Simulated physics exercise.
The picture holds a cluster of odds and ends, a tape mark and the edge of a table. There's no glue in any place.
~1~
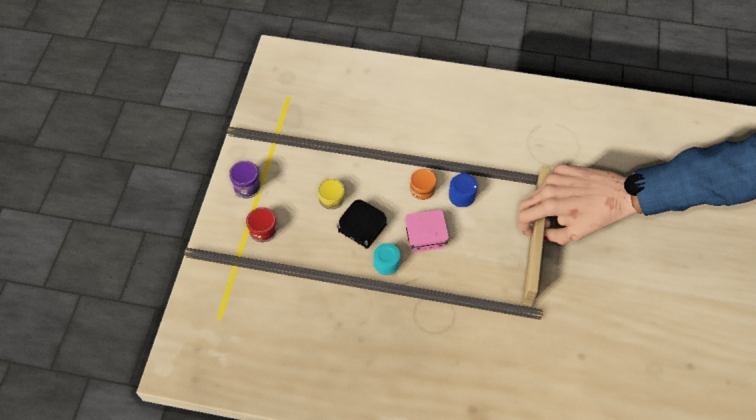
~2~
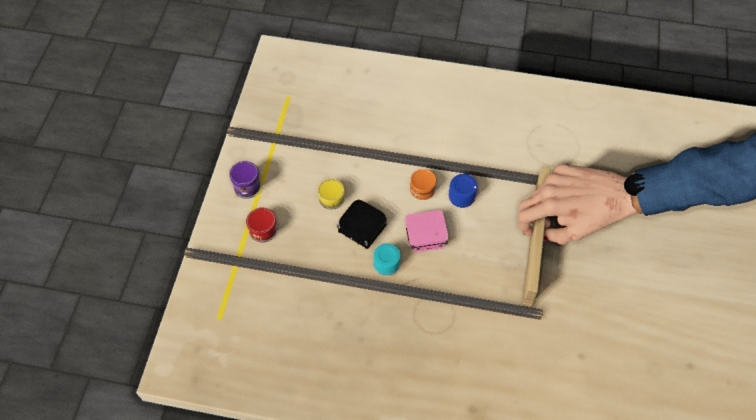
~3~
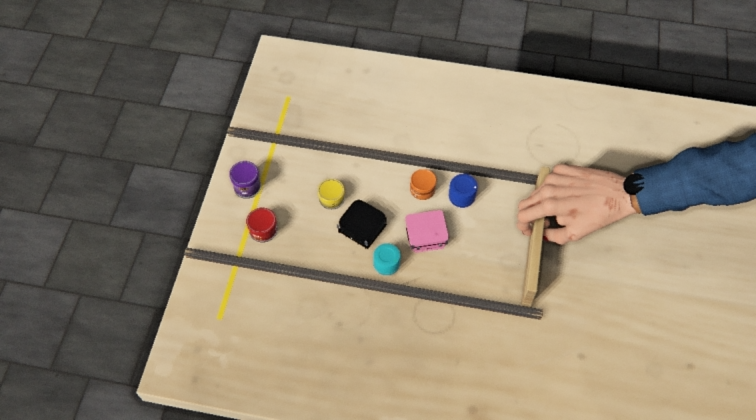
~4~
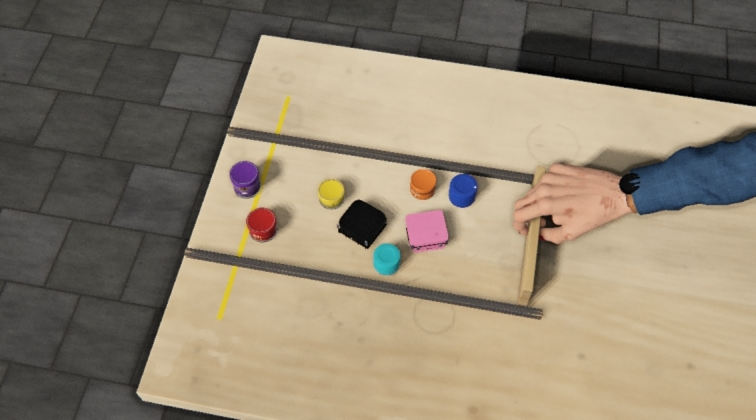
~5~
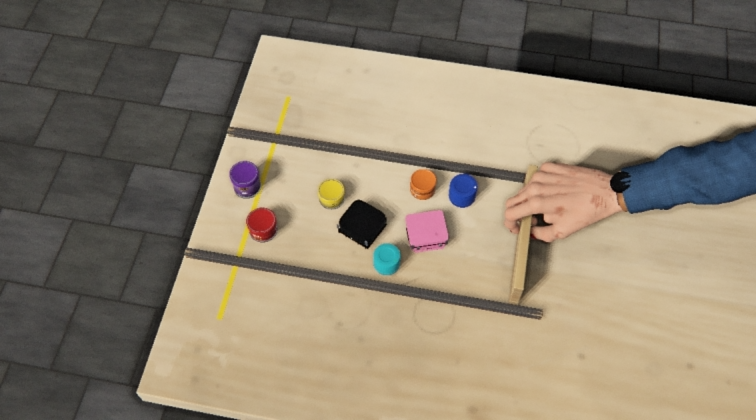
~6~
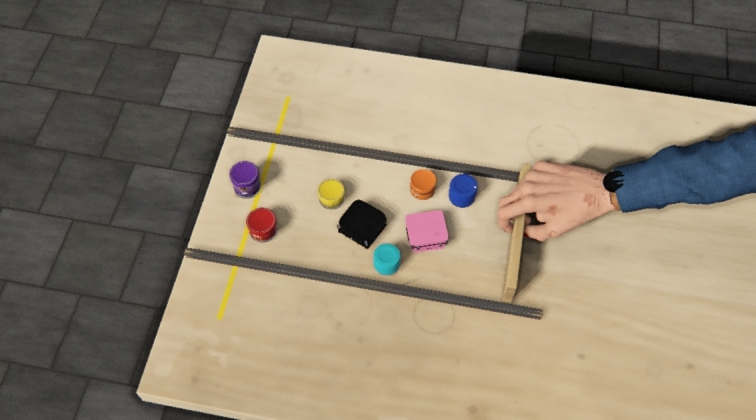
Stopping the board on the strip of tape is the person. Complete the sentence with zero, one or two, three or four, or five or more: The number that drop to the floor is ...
The number that drop to the floor is one or two.
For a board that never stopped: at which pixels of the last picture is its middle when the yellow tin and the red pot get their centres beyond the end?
I'd put it close to (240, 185), and close to (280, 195) for the other one.
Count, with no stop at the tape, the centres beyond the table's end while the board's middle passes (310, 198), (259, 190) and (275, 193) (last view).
Per position: 0 / 1 / 1.
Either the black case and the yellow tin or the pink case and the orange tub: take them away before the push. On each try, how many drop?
The count is 0 in the first case and 0 in the second.
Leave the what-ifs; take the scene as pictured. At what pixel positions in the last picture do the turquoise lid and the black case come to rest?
(231, 233), and the other (203, 220).
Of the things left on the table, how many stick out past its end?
I count 2 overhanging.
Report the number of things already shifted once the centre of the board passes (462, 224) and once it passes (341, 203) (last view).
1 and 7.
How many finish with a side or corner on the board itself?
At rest, 3 are in contact.
Early on, none off yet; purple tin at rest near (246, 180); red pot at rest near (262, 225); yellow tin at rest near (330, 193).
Finally, the number that fall off is one or two; lost, red pot.
